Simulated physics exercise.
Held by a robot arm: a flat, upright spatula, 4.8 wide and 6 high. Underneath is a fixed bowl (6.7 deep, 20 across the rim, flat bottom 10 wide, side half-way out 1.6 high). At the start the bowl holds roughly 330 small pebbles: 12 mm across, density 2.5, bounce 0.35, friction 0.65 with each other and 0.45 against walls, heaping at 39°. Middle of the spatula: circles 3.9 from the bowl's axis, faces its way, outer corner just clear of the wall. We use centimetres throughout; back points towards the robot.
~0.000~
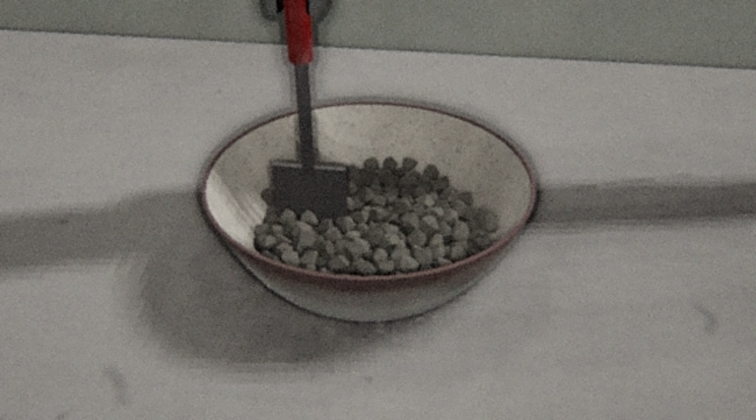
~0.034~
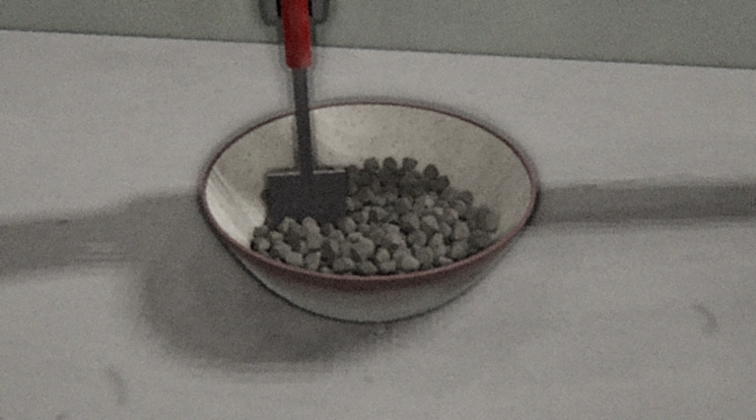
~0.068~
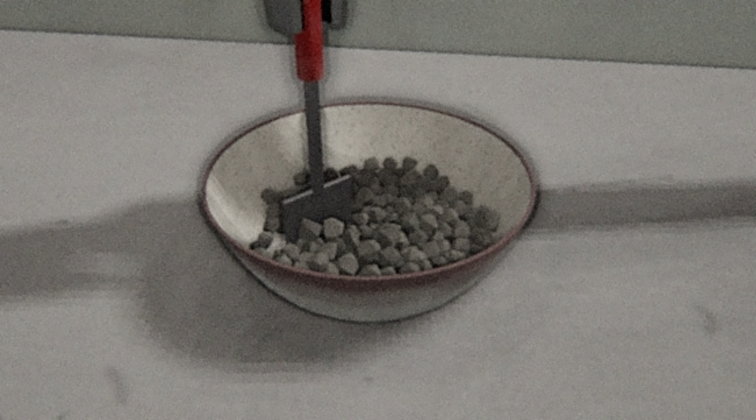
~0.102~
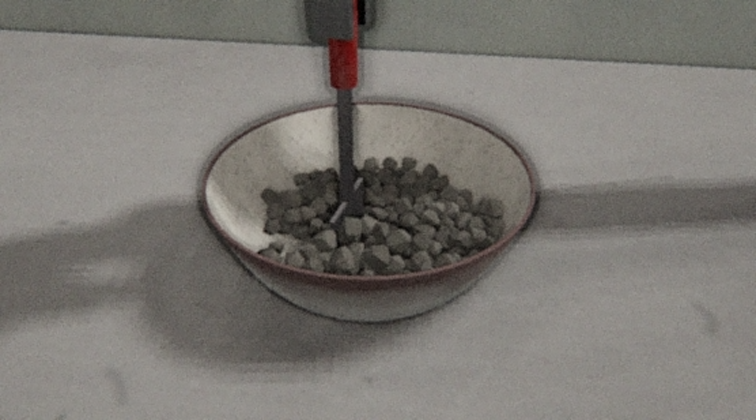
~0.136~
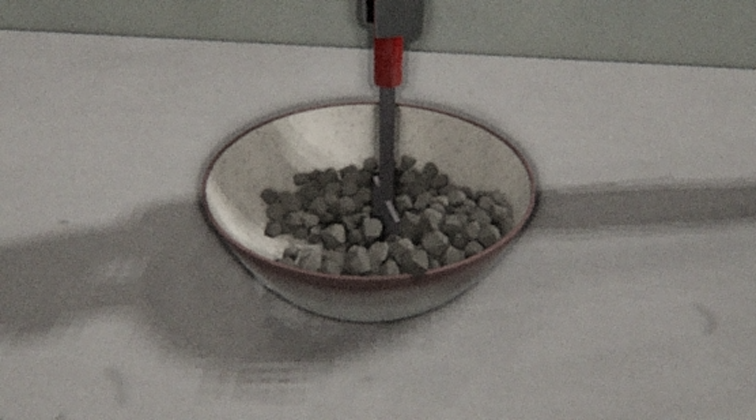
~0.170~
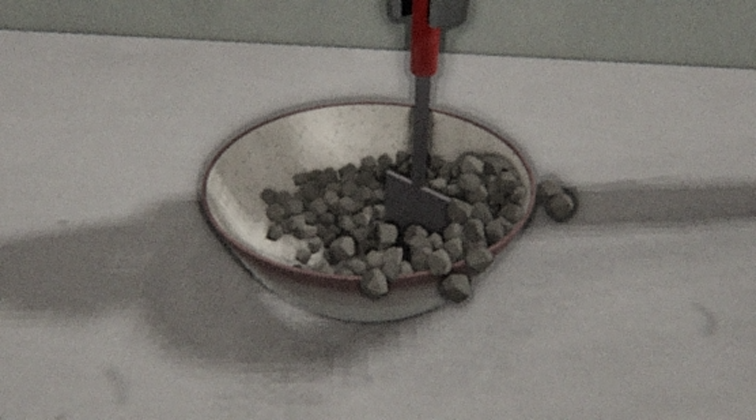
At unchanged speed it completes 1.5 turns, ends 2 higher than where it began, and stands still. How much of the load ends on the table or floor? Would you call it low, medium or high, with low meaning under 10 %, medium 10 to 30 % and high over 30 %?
I would call it medium, 10 to 30 %.
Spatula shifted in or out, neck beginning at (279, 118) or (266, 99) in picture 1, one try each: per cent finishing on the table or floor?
Roughly 25 % and 0 %.
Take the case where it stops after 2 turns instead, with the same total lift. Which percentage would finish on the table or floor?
About 25 per cent.
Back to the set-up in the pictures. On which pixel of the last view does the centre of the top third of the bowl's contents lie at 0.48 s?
I'd put it close to (332, 256).
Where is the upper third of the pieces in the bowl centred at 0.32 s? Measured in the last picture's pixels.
Upper-third centre: Approx. (333, 140) px.
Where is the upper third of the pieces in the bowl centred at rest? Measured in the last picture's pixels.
The centre is near pixel (409, 223).
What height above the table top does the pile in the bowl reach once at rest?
Roughly 6.0 centimetres.
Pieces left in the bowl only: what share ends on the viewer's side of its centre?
Close to 50 in a hundred.
After 0.32 s, 296° round, highest piece 11 above the table; 287 in the bowl, 16 on the table or floor, 28 in flight or on the tool.
After 0.48 s, 86° round, highest piece 9 above the table; 265 in the bowl, 60 on the table or floor, 6 in flight or on the tool.
After 0.76 s, 180° round, highest piece 8 above the table; 261 in the bowl, 70 on the table or floor.
After 1.46 s, 180° round, highest piece 8 above the table; 261 in the bowl, 70 on the table or floor.
At rest, 261 in the bowl, 70 on the table or floor. That is 21 % on the table or floor.
